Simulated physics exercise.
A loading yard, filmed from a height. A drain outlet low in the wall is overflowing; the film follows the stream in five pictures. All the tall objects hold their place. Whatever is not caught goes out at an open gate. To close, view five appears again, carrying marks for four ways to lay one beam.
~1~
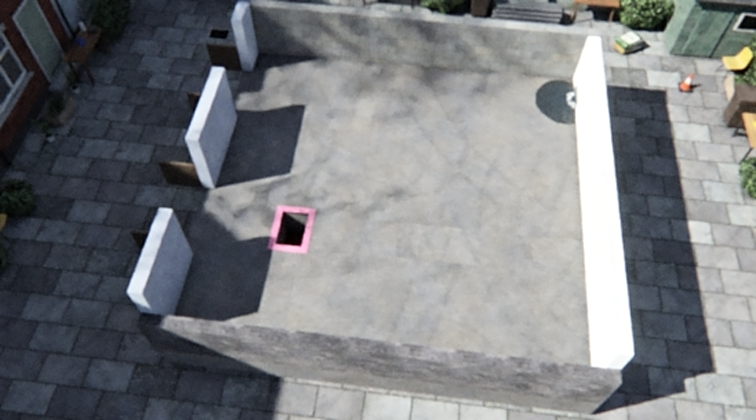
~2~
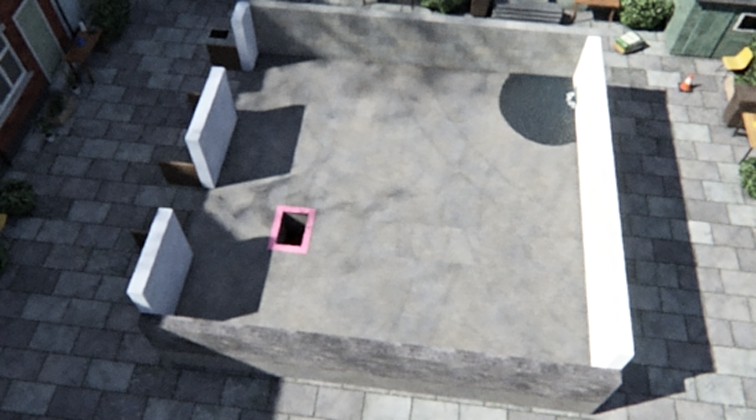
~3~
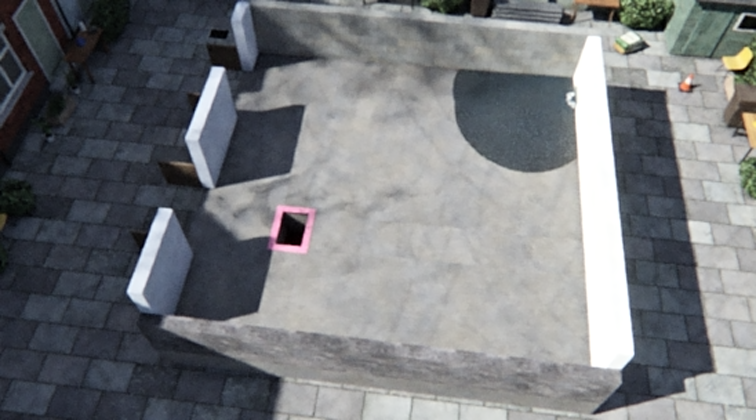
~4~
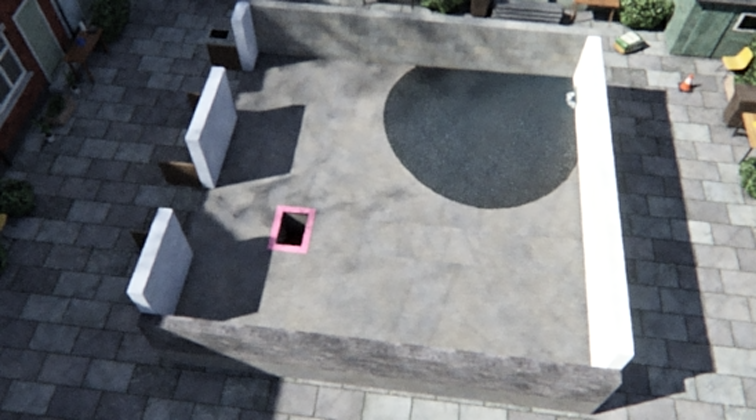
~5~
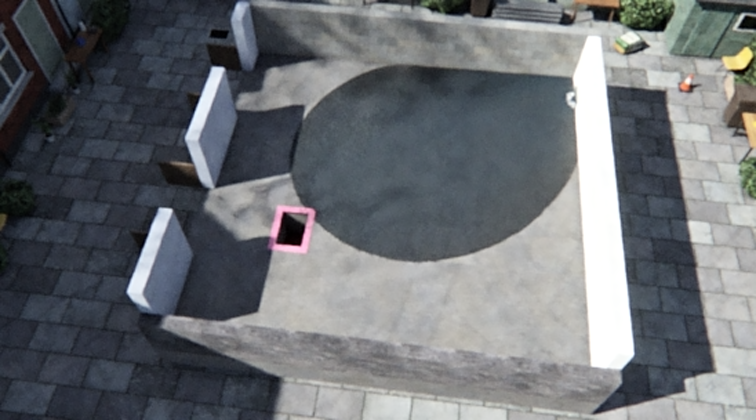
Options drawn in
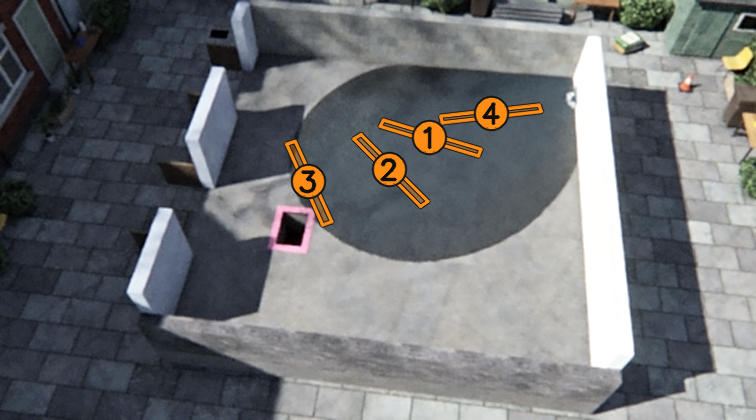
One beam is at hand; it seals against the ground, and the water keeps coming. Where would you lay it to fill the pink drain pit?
The best place is 4.
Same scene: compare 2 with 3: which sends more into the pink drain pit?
That is place 3.
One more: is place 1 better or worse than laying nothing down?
Place 1 is worse.
In orange, 1 from (381, 123) to (479, 152); 2 from (357, 136) to (424, 203); 3 from (290, 142) to (327, 223); 4 from (441, 119) to (540, 108).
Choosing 1, about 9 % of the stream goes into the pink drain pit, about 82 % out by the gates.
Choosing 2, about 9 % of the stream goes into the pink drain pit, about 85 % out by the gates.
Choosing 3, about 12 % of the stream goes into the pink drain pit, about 83 % out by the gates.
Choosing 4, about 20 % of the stream goes into the pink drain pit, about 72 % out by the gates.
